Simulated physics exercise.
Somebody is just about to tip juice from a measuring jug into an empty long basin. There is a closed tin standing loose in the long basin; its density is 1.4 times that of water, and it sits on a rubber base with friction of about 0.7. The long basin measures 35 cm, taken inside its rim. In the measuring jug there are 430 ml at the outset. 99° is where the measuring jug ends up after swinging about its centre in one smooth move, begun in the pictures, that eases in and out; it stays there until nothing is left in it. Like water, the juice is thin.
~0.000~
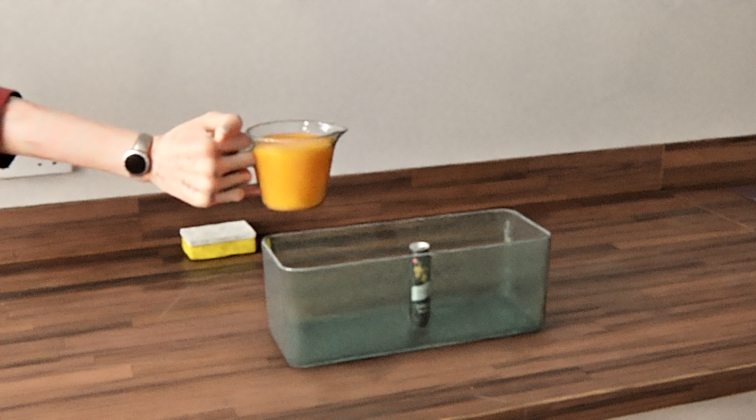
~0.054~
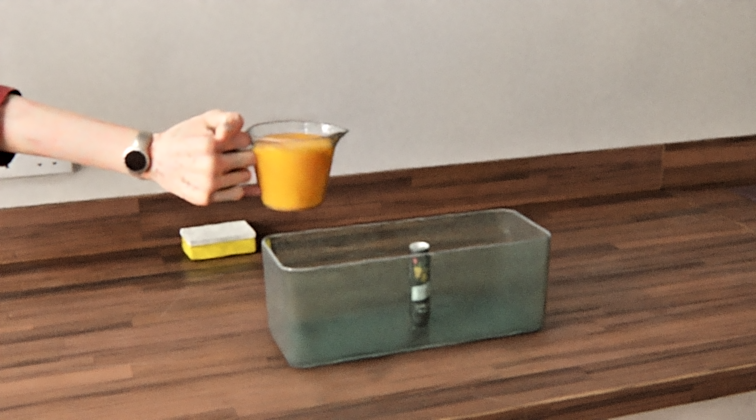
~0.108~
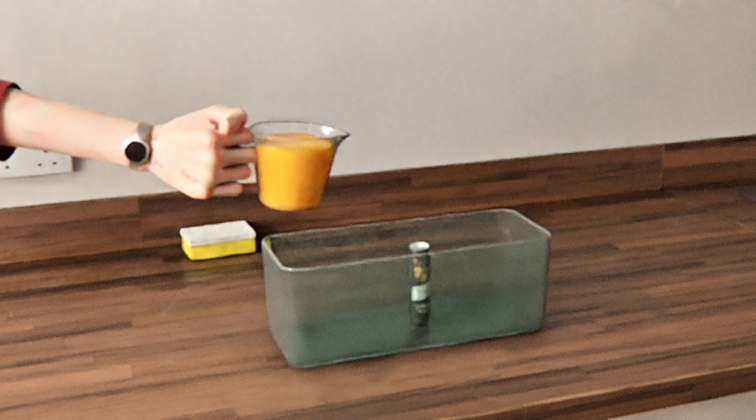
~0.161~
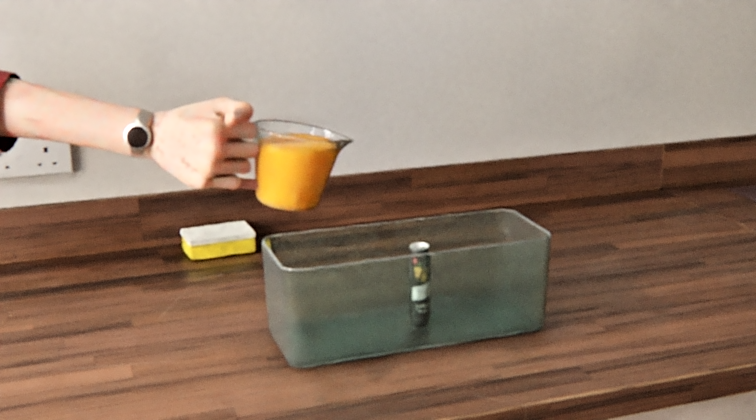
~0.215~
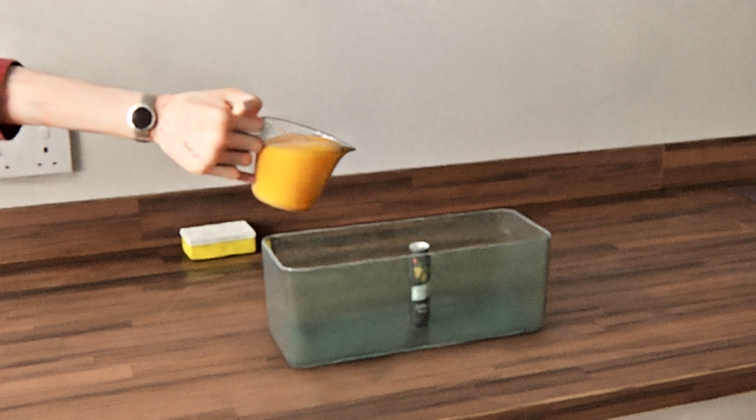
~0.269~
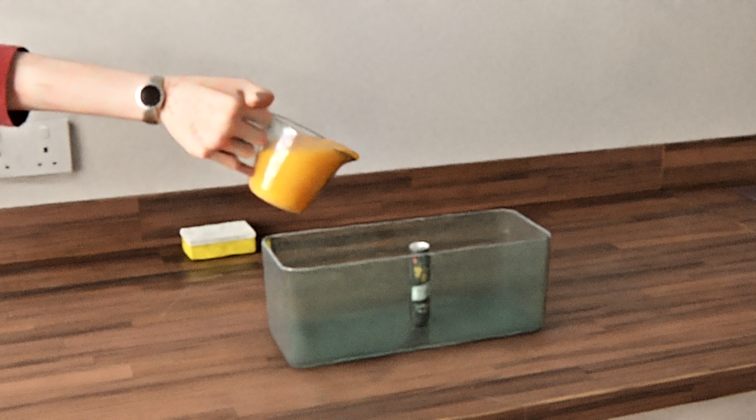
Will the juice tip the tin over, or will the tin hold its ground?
It holds its ground.
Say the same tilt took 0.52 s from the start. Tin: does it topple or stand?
In that case the tin stays vertical.
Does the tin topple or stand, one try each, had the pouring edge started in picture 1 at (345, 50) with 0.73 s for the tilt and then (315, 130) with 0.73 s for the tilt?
Try 1: Tipped over; try 2: Still standing.
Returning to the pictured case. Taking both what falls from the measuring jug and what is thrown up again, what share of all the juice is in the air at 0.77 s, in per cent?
Estimate: Around 5 per cent.
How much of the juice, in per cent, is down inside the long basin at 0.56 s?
About 34%.
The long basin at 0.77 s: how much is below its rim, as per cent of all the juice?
Near 88 in a hundred.
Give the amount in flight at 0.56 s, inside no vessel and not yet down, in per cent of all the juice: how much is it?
Estimate: Some 22 % of the total.
Then, 0.56 s in, the tilt is 86° and 44 per cent is still to pour; the tin stands where it began.
Then, 0.77 s in, the tilt is 99° and 6 per cent is still to pour; the tin stands where it began.
Then, 0.99 s in, the tilt is 99° and 0 per cent is still to pour; the tin stands where it began.
Then, 1.23 s in, the tilt is 99° and 0 per cent is still to pour; the tin stands where it began.
Finally, the tin stands where it began.
